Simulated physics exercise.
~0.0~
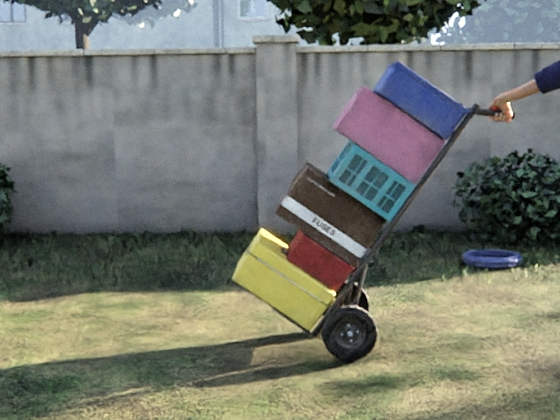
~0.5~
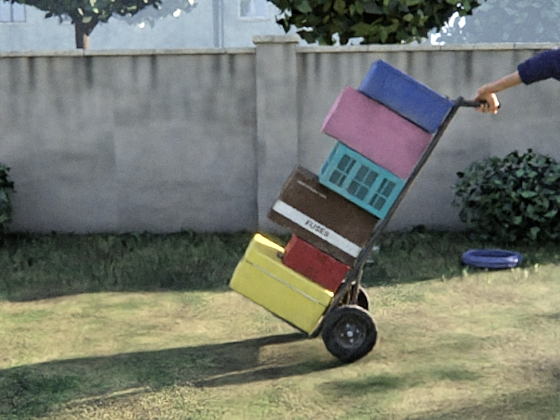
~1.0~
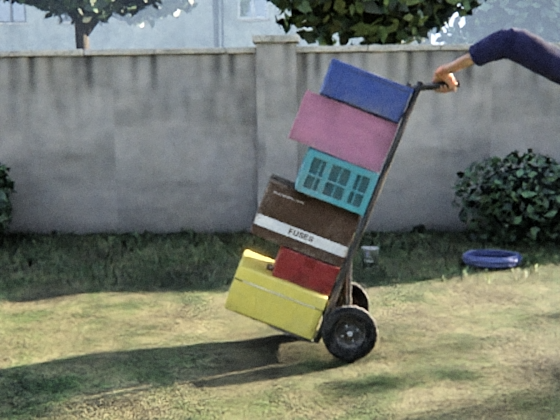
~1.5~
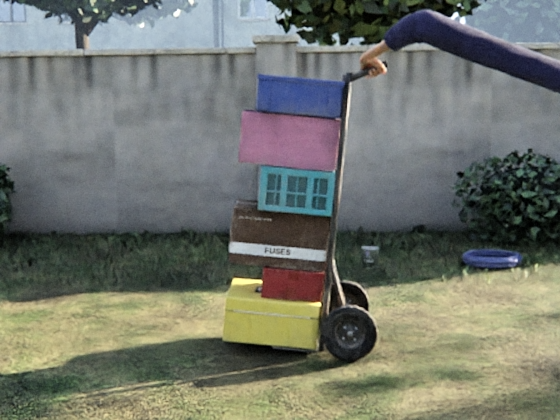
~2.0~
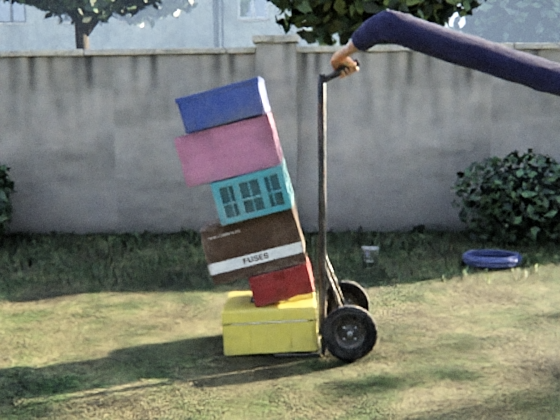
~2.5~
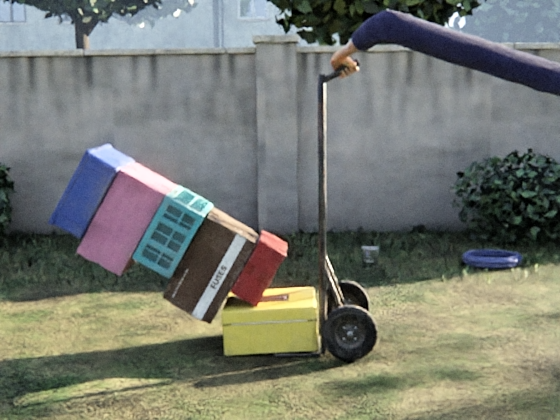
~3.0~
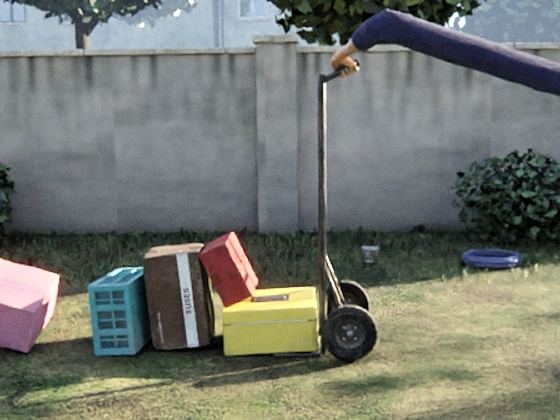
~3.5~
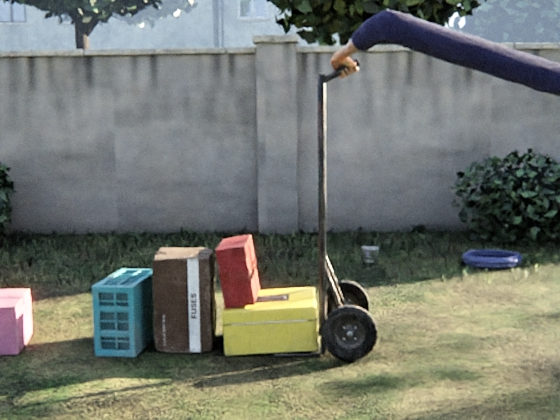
On a lawn beside a grey wall, a hand tipped a loaded sack truck upright, and its stack toppled left, spilling the blue, pink, turquoise and brown boxes onto the grass while the red one ended up tilted on the yellow toolbox.
